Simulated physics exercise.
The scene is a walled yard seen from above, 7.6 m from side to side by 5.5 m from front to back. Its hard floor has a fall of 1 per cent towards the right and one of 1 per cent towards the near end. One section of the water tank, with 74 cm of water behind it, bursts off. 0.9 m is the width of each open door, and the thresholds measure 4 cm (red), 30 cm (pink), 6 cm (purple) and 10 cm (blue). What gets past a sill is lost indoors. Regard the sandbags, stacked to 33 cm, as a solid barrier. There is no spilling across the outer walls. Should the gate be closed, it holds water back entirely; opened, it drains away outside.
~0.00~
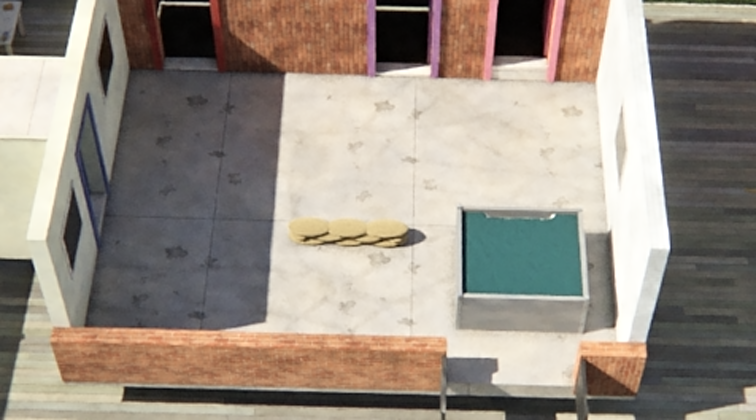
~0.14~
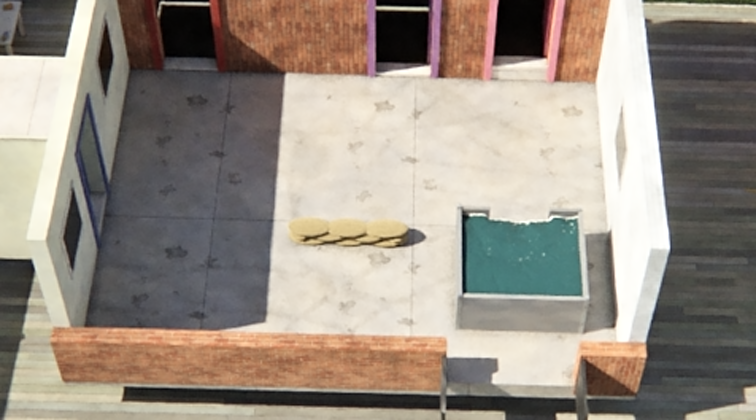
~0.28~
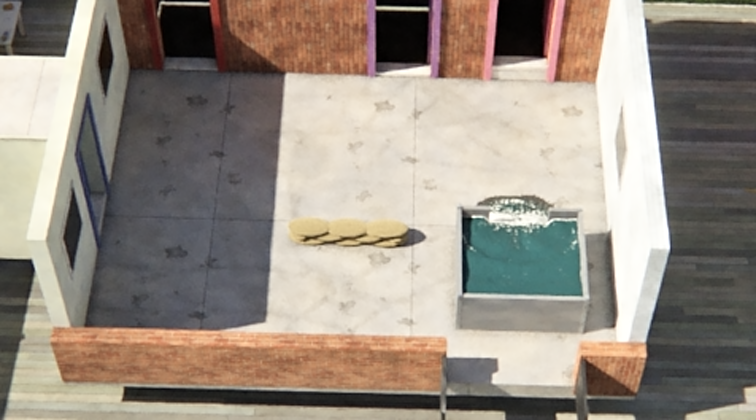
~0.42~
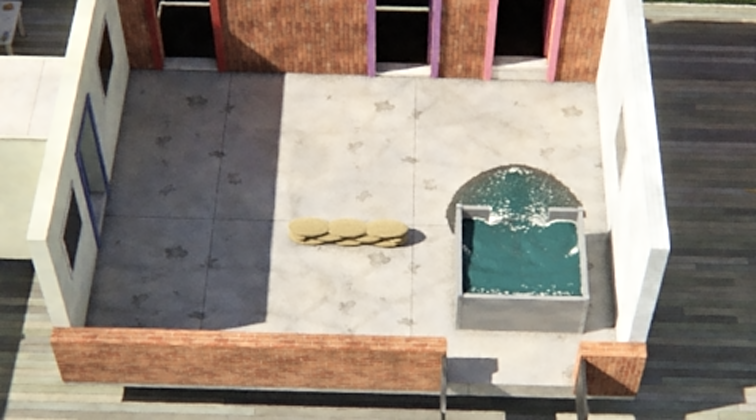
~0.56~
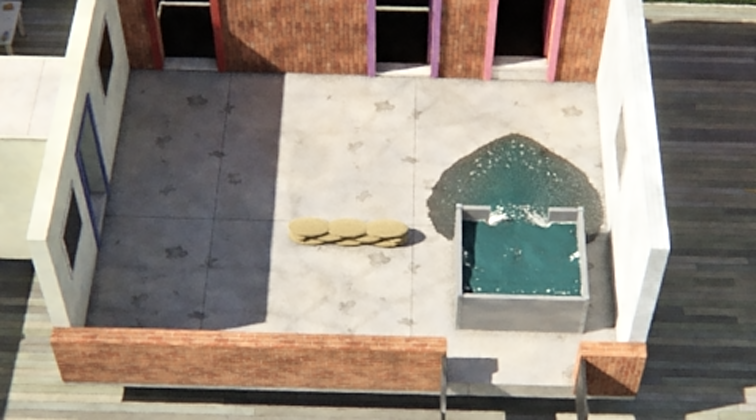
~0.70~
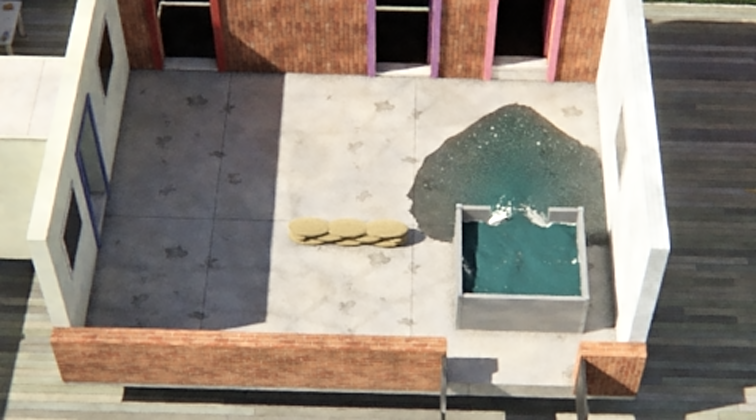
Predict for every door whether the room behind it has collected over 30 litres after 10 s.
My prediction: The red door room collects 30 litres or less; the pink door room collects 30 litres or less; the purple door room collects over 30 litres; the blue door room collects 30 litres or less.
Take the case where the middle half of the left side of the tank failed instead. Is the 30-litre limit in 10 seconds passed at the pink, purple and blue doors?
Pink short, purple short, blue short.
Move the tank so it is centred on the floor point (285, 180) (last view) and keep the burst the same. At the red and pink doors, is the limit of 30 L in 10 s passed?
Red: Too much; pink: Within limit.
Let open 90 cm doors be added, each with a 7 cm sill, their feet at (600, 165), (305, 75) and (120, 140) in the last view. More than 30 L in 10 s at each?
First doorway gets there, second falls short, third falls short.
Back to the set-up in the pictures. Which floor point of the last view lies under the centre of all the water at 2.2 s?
Near (513, 204).
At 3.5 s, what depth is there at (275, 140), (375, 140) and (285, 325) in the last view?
1, 2 and 0 cm.
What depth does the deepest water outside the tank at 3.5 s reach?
Up to near 20 cm.
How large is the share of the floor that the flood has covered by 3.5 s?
Close to 35 in a hundred parts are wet.
After 1.4 s water covers 25 % of the floor and is deepest (44 cm) near (595, 86); red door not reached, pink door 25 cm at the sill, 0 L in, purple door 5 cm at the sill, 0 L in, blue door not reached.
After 2.2 s water covers 30 % of the floor and is deepest (35 cm) near (586, 111); red door not reached, pink door 29 cm at the sill, 0 L in, purple door 15 cm at the sill, 21 L in, blue door not reached.
After 3.5 s water covers 35 % of the floor and is deepest (20 cm) near (543, 153); red door 3 cm at the sill, 0 L in, pink door 14 cm at the sill, 0 L in, purple door 10 cm at the sill, 50 L in, blue door not reached.
After 6.0 s water covers 65 % of the floor and is deepest (15 cm) near (618, 372); red door 3 cm at the sill, 0 L in, pink door 10 cm at the sill, 0 L in, purple door 6 cm at the sill, 67 L in, blue door 5 cm at the sill, 0 L in.
After 10.0 s water covers 90 % of the floor and is deepest (11 cm) near (80, 355); red door 3 cm at the sill, 5 L in, pink door 5 cm at the sill, 0 L in, purple door 4 cm at the sill, 67 L in, blue door 3 cm at the sill, 0 L in.
